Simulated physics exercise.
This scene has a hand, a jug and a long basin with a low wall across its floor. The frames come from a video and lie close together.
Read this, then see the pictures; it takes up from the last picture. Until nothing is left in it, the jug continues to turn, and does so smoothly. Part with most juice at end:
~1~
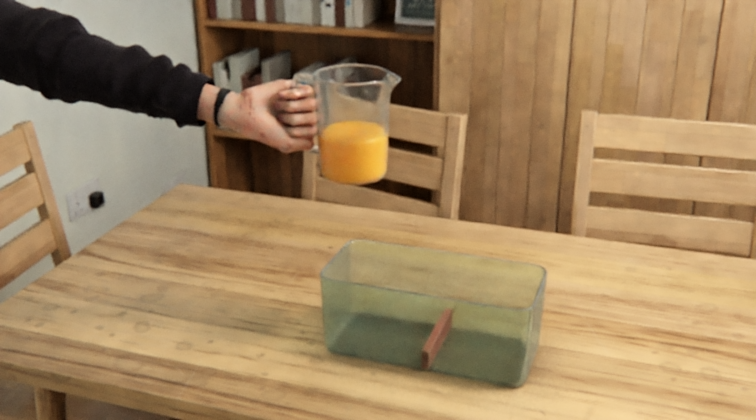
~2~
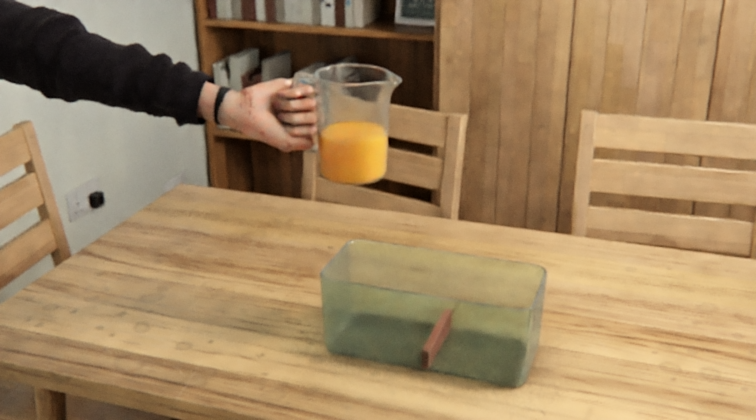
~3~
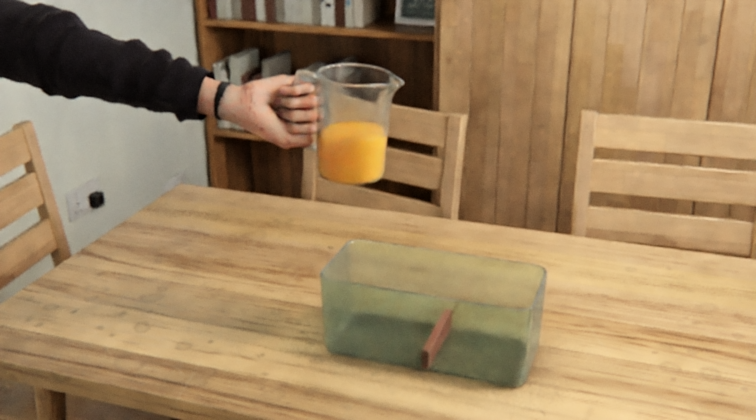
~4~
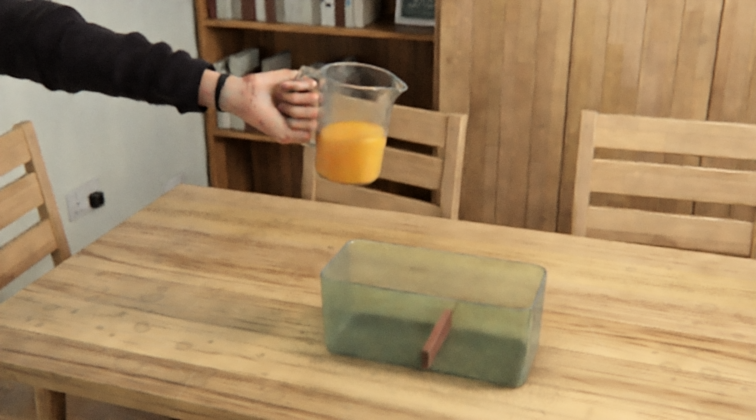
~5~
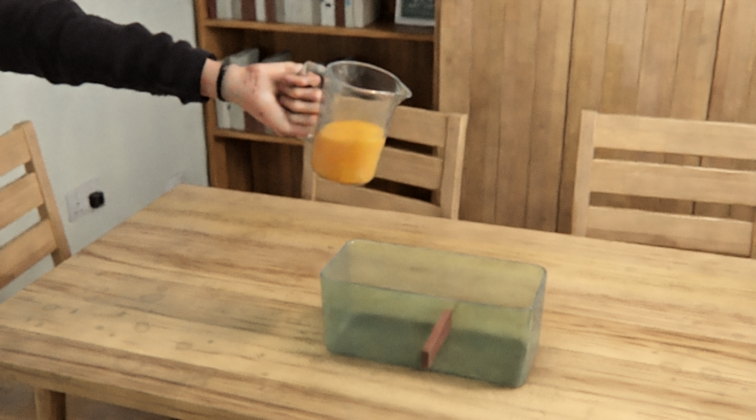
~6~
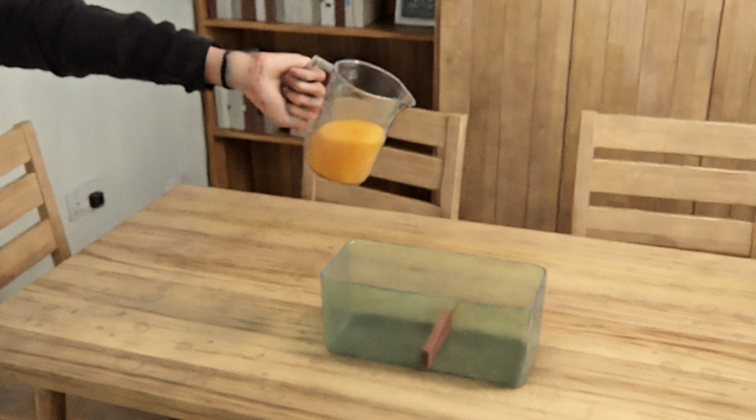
Right-hand.
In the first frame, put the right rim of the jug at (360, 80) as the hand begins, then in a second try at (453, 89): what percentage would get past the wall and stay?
Near 10 in a hundred first, near 65 in a hundred second.
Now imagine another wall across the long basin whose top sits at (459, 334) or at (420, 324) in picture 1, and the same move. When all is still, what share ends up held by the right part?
25 % then 85 %, approximately.
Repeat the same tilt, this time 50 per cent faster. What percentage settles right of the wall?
Roughly 70 in a hundred.
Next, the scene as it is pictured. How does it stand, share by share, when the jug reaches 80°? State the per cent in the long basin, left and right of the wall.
Left 0 %, right 0 %.
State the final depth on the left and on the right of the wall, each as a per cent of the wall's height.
On the left 10 %, on the right 60 %.
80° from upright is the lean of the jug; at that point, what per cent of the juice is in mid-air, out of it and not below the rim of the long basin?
Airborne fraction: Approx. 5 %.
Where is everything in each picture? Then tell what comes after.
In the first frame, it leans 0°; its right rim is at (400, 80); the juice meets the walls at (324, 126) and (385, 133); the long basin's rim runs from (335, 258) to (540, 290); the wall's top is at (438, 329).
In the second frame, it leans 1°; its right rim is at (401, 80); the juice meets the walls at (325, 126) and (385, 132).
In the third frame, it leans 4°; its right rim is at (403, 83); the juice meets the walls at (324, 126) and (385, 132).
In the fourth frame, it leans 8°; its right rim is at (407, 88); the juice meets the walls at (323, 127) and (384, 133).
In the fifth frame, it leans 15°; its right rim is at (411, 95); the juice meets the walls at (322, 127) and (384, 133).
In the sixth frame, it leans 22°; its right rim is at (415, 103); the juice meets the walls at (318, 128) and (385, 133).
A moment on, the tilt is 80° and 96 per cent is still to pour, 0 is left of the wall and 0 right of it.
Next, the tilt is 113° and 23 per cent is still to pour, 3 is left of the wall and 46 right of it.
Then the tilt is 120° and 0 per cent is still to pour, 22 is left of the wall and 75 right of it.
Later the tilt is 120° and 0 per cent is still to pour, 22 is left of the wall and 75 right of it.
Finally, 22 per cent lies left of the wall, 75 right of it and 3 outside.
